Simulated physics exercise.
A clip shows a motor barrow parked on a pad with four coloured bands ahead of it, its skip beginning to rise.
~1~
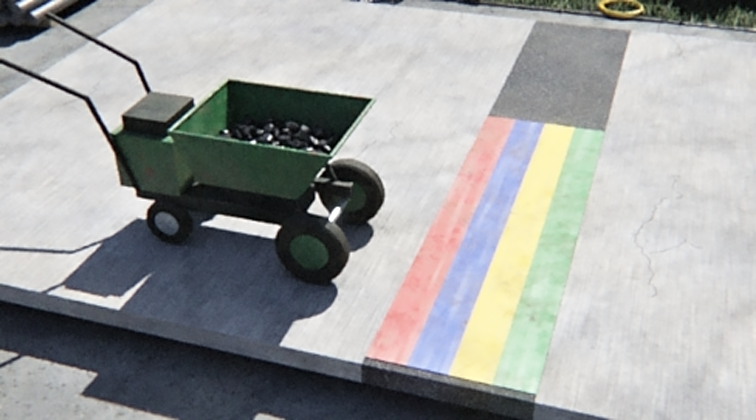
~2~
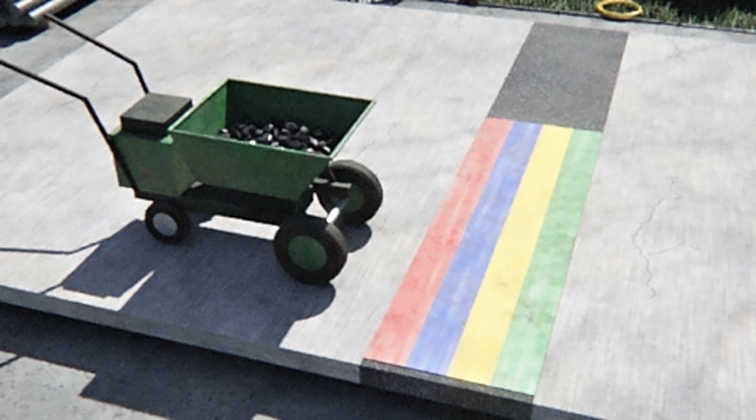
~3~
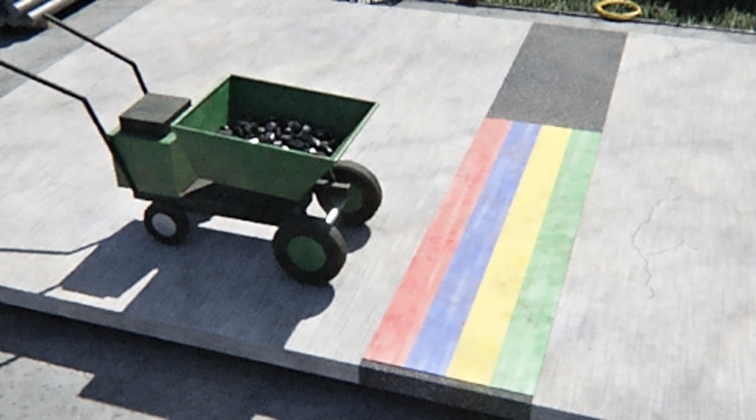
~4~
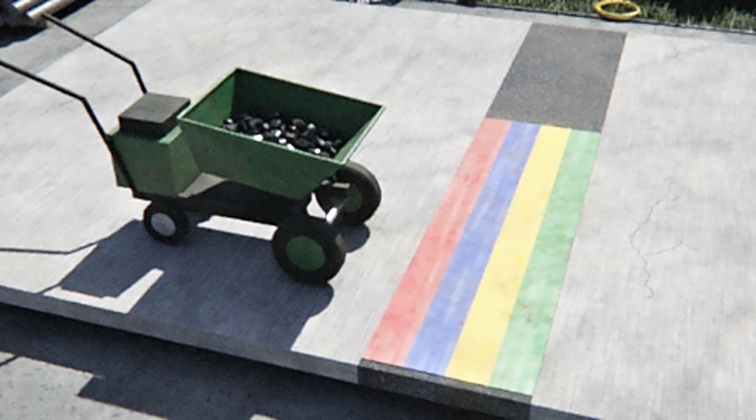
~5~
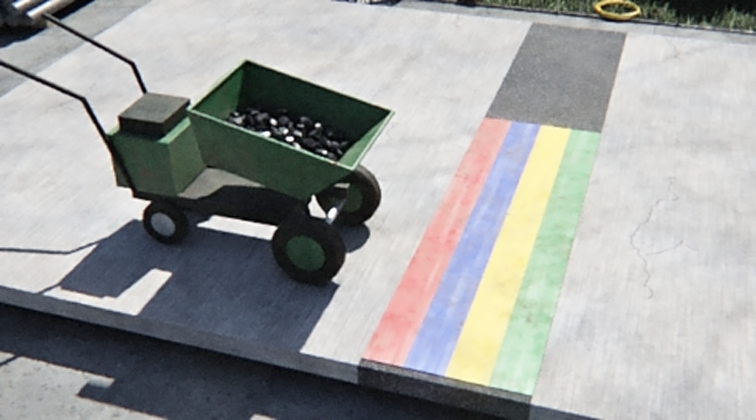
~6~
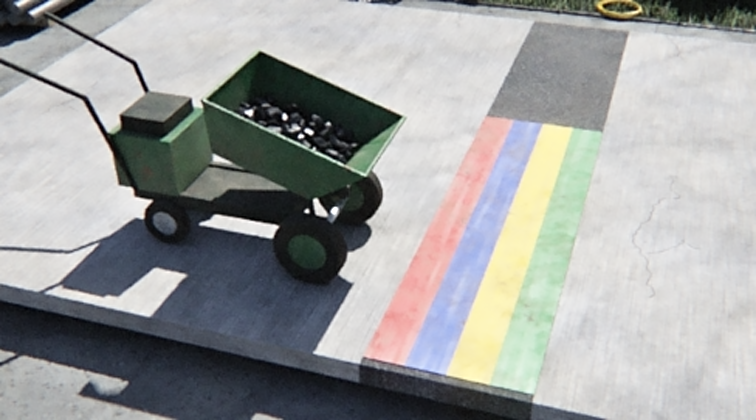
The green skip of a small motor barrow, loaded with black lumps, sat level at first, then its back rose steadily until it tilted clearly rightward, towards the red, blue, yellow and green strips.
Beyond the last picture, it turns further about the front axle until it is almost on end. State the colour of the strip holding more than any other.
It is blue.
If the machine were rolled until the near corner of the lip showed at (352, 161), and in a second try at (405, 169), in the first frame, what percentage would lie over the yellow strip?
I'd expect close to 30 per cent and then close to 30 per cent.
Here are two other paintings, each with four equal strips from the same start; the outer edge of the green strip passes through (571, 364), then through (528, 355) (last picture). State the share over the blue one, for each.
Roughly 50 percent first, then roughly 40 percent.
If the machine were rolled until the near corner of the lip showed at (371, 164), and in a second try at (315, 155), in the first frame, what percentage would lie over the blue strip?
First spot: About 20 percent; second spot: About 40 percent.
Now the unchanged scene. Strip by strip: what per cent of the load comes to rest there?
Per strip, roughly: Red 20, blue 45, yellow 25, green 5.
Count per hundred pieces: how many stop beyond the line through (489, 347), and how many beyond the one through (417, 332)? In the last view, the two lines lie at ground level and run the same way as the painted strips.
Roughly 10 per cent, then roughly 80 per cent.
Soon after the last picture, skip tipped steeply; all in the skip.
A little later, skip tipped right over; nearly all in the skip; a small part over the blue strip; a stray few over the yellow strip.
Later still, skip tipped right over; a small part in the skip; a small part over the red strip; about a third over the blue strip; about a quarter over the yellow strip; a stray few over the green strip; a stray few off the paint.
By the end, skip tipped right over; a stray few in the skip; about a quarter over the red strip; about half over the blue strip; about a quarter over the yellow strip; a small part over the green strip; a stray few off the paint.
